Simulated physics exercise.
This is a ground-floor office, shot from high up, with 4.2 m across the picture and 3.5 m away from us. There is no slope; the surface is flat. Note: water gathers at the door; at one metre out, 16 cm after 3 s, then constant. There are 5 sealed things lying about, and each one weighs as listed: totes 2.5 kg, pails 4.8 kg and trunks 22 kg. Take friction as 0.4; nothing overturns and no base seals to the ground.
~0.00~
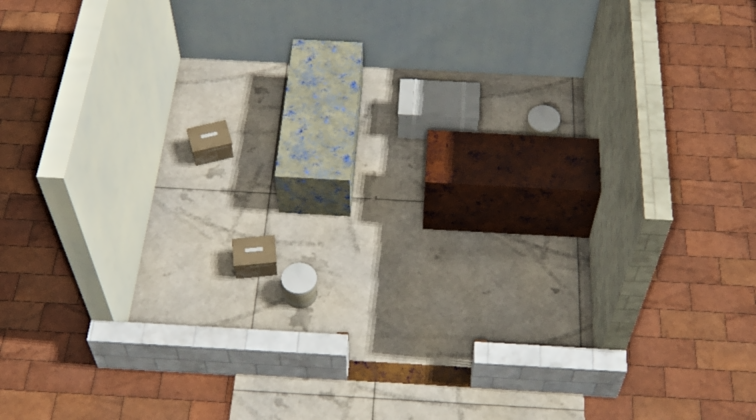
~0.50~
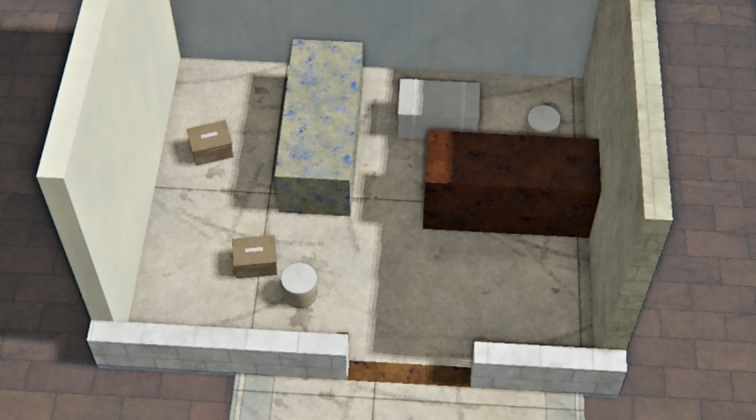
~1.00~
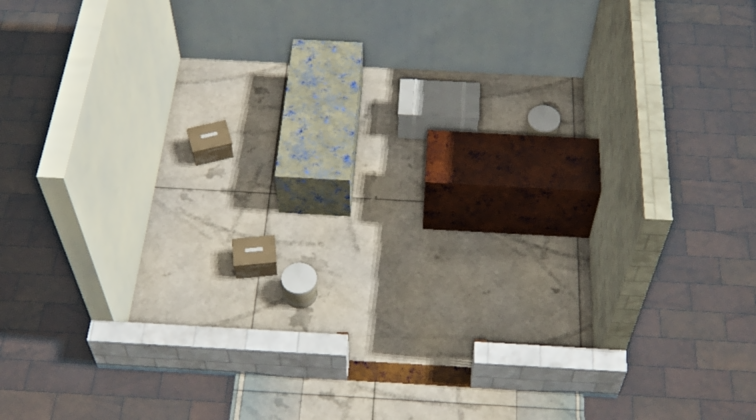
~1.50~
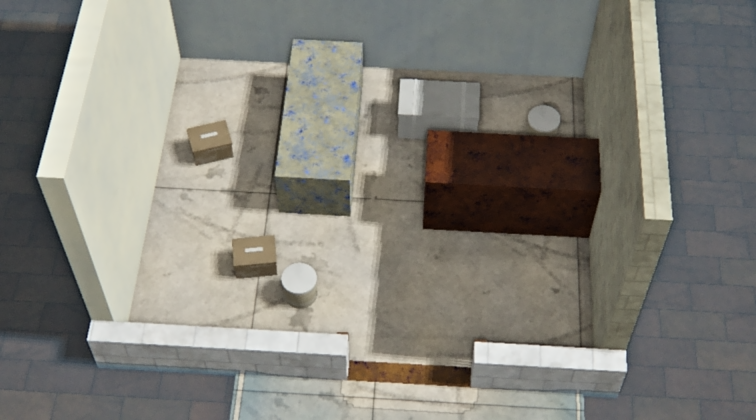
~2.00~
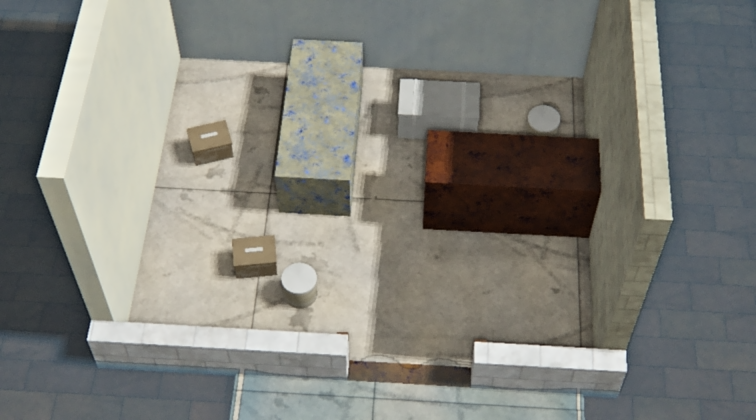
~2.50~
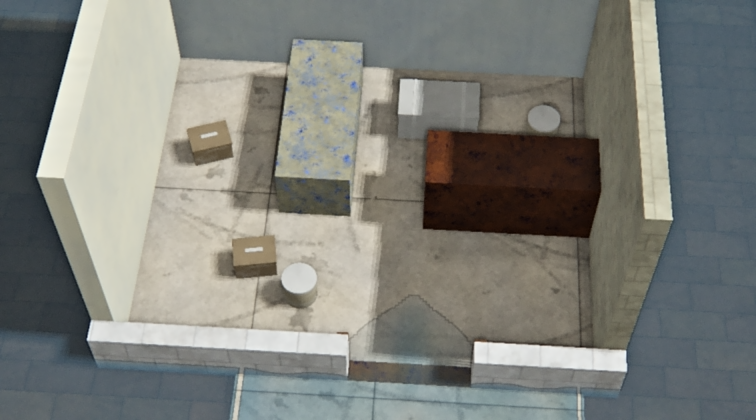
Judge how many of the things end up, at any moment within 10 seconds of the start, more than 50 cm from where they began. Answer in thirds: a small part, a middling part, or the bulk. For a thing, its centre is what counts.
The count is a small part, below one third.
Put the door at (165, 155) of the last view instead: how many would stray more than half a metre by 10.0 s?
The answer would then be 3.
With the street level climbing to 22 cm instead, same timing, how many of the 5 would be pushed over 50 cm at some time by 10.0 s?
In that case the number is 4.
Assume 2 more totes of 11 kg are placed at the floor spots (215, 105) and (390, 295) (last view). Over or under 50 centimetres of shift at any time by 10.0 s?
Order as asked: Not as far and farther.
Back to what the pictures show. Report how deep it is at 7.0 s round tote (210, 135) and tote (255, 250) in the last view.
Around 1 cm and 2 cm.
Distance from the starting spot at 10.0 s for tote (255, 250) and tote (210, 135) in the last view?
They've ended up 30 cm and 40 cm away, in that order.
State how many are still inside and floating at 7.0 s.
By my count, 0.
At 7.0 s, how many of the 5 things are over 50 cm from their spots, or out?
The number I get is 0.
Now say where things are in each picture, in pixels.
The first frame shows a tote at (209, 136), on the bottom; a pail at (544, 118), on the bottom; water covers 0.0 m2; 0 of 5 have shifted.
The second frame shows a tote at (209, 136) rests on the ground; a pail at (544, 118), on the bottom; water covers 0.0 m2; 0 of 5 have shifted.
The third frame shows a tote at (209, 136), on the bottom; a pail at (544, 118), on the bottom; water covers 0.0 m2; 0 of 5 have shifted.
The fourth frame shows a tote at (209, 136), on the bottom; a pail at (544, 118) rests on the ground; 0.0 m2 under water; 0 of 5 have shifted.
The fifth frame shows a tote at (209, 136) rests on the ground; a pail at (544, 118), on the bottom; water covers 0.0 m2; 0 of 5 have shifted.
The sixth frame shows a tote at (209, 136), on the bottom; a pail at (544, 118), on the bottom; 0.5 m2 under water; 0 of 5 have shifted.
After 3.5 s 0 of 5 are over 50 cm from their spots; 0 afloat.
After 4.5 s 0 of 5 are over 50 cm from their spots; 0 afloat.
After 7.0 s 0 of 5 are over 50 cm from their spots; 0 afloat.
After 10.0 s 0 of 5 are over 50 cm from their spots, and 0 have been at some point; 4 afloat.
